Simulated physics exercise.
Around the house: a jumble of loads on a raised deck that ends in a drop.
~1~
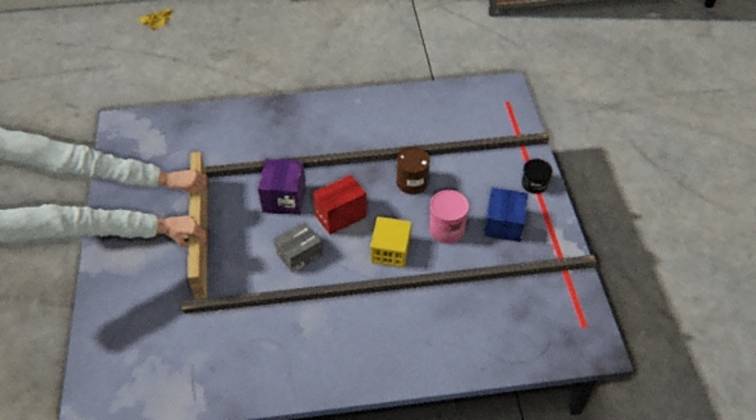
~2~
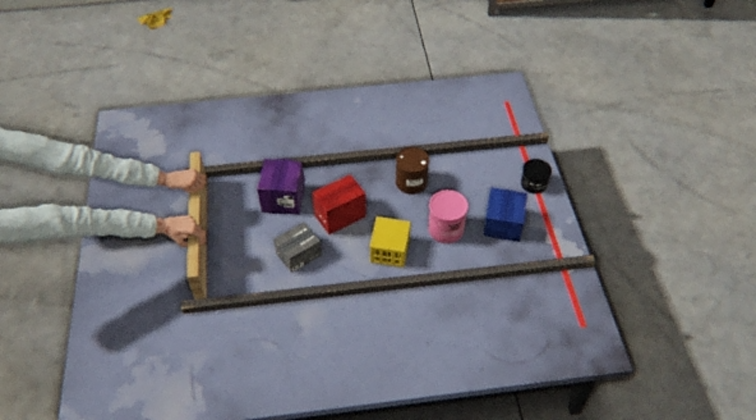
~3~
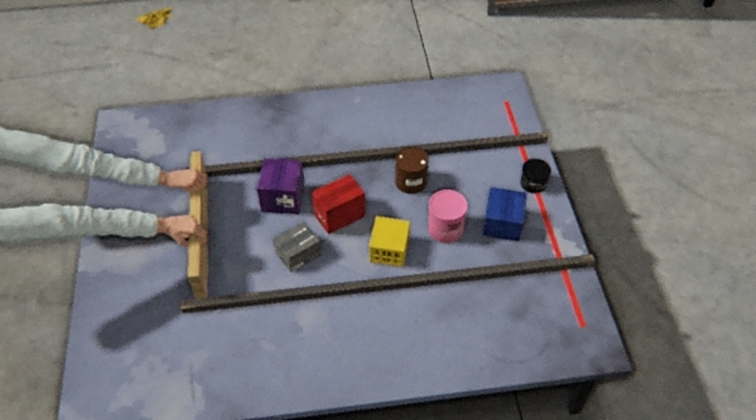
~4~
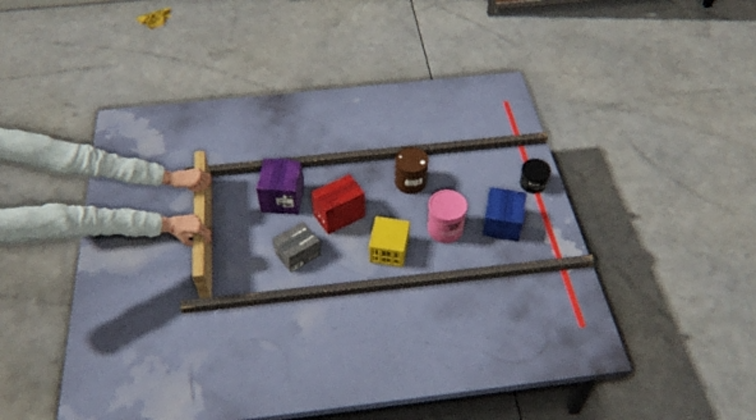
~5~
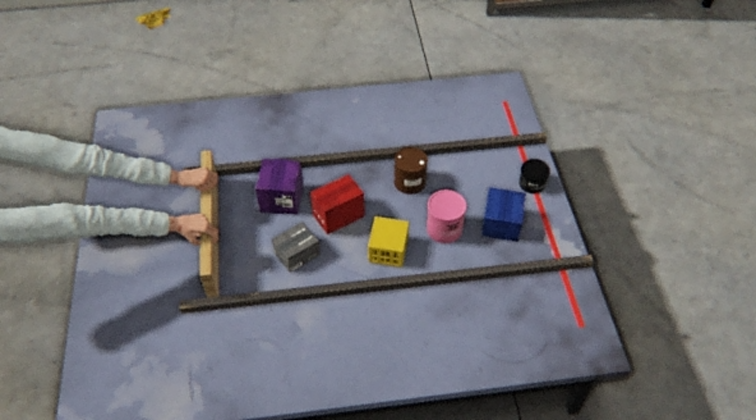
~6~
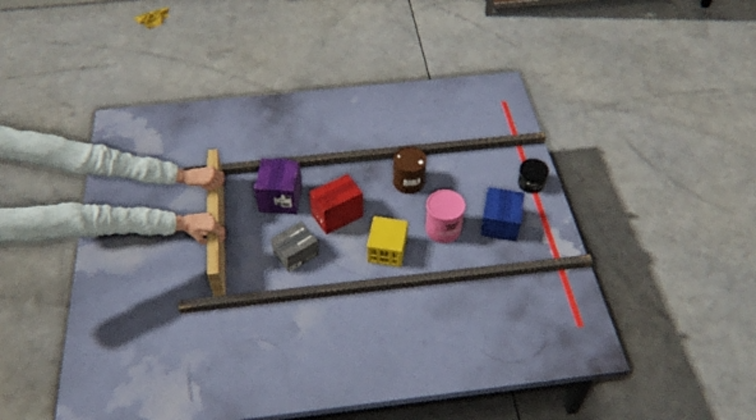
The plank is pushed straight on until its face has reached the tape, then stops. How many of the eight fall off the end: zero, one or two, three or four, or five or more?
Outcome: The number that fall off is five or more.
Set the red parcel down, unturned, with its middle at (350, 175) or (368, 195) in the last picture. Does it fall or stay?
In that order, it goes over; does not fall.
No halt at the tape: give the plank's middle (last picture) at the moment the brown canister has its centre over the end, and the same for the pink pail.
Near (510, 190) and (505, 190).
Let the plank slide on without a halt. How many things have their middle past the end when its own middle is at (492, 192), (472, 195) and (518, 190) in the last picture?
In that order 2, 0 and 4.
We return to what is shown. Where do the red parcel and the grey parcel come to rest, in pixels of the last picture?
First (562, 185), then (576, 242).
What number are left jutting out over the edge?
That would be 3.
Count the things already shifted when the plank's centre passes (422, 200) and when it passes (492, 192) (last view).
The counts are 7 and 8.
A little later, none off yet; black pail at rest near (533, 176); blue parcel at rest near (502, 214); pink pail at rest near (445, 217).
Next, none off yet; black pail at rest near (533, 176); blue parcel shifted a little near (523, 213); pink pail shifted about its own width near (487, 207).
Later still, none off yet; black pail shifted about its own width near (552, 174); blue parcel shifted well along near (577, 214); pink pail shifted well along near (541, 191).
When it is over, the number that fall off is five or more; down, yellow crate, brown canister, pink pail, blue parcel and black pail.
